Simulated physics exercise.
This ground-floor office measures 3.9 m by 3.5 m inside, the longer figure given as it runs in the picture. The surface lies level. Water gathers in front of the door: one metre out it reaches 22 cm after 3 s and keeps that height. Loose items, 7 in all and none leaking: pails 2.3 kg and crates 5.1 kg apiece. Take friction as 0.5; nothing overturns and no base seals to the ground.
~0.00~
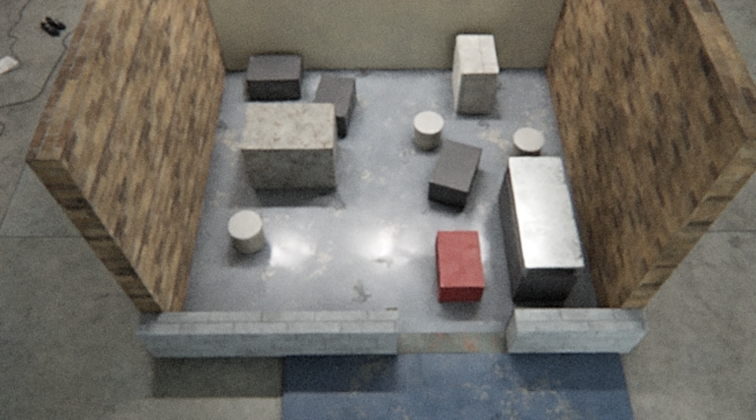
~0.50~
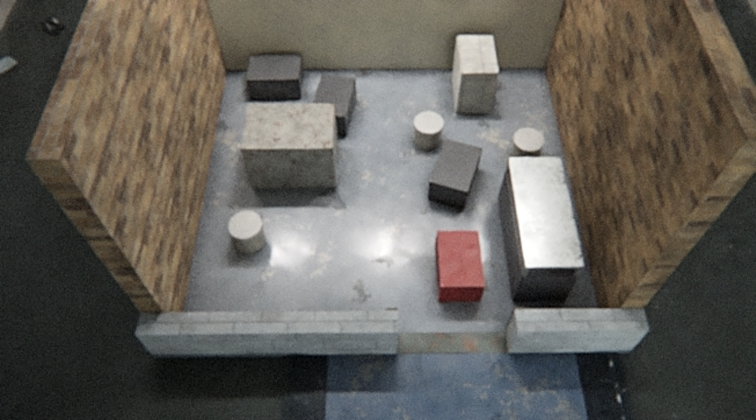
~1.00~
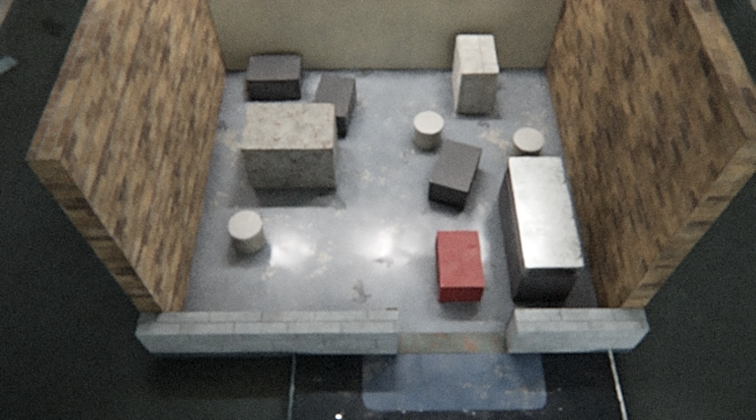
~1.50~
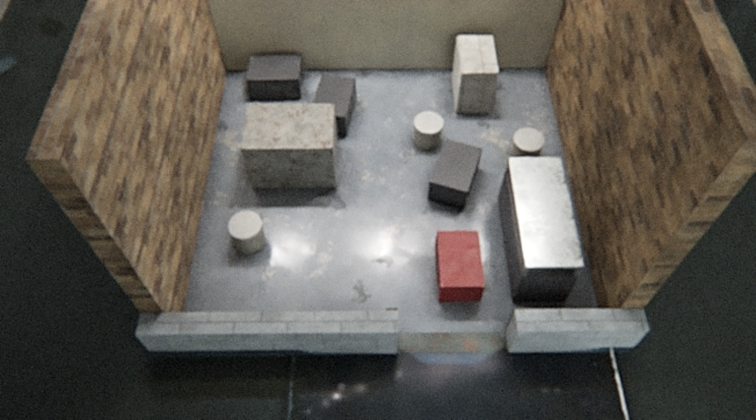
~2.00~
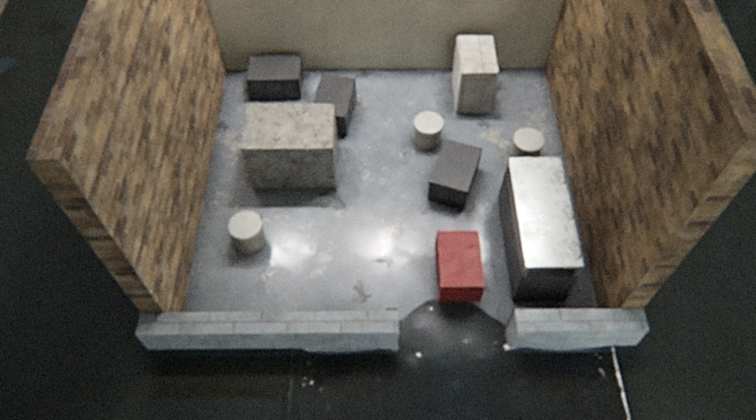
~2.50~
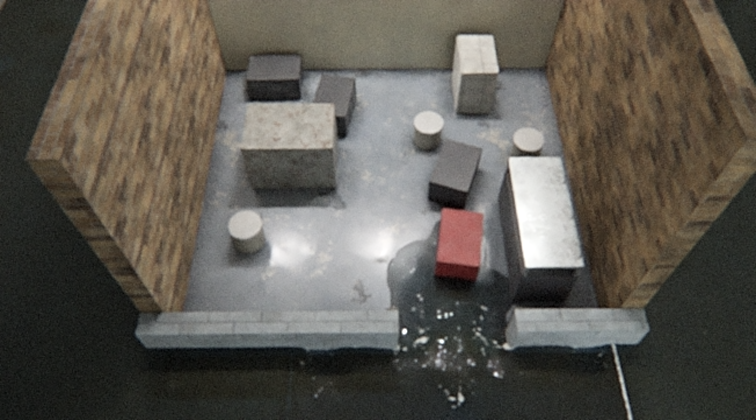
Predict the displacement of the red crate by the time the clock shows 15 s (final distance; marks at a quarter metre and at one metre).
Red crate gets carried off.
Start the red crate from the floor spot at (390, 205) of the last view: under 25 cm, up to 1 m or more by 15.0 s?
It gets carried off.
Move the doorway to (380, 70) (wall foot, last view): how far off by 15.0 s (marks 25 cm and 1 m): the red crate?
Then the red crate is nudged along.
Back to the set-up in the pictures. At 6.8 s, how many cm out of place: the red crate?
About 250 cm.
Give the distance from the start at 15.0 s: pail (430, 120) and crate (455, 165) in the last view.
In turn: 250 cm, 100 cm.
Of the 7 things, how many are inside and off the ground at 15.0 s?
I count 7.
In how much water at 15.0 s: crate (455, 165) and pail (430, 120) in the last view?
Roughly 16 and 19 cm.
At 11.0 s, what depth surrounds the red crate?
About 13 cm.
After 3.5 s the red crate is near (463, 204), 0.6 m from its start, afloat; 1 afloat.
After 6.8 s the red crate is near (317, 100), 2.4 m from its start, aground; 5 afloat.
After 11.0 s the red crate is near (319, 95), 2.4 m from its start, afloat; 7 afloat.
After 15.0 s the red crate is near (331, 95), 2.3 m from its start, afloat; 7 afloat.
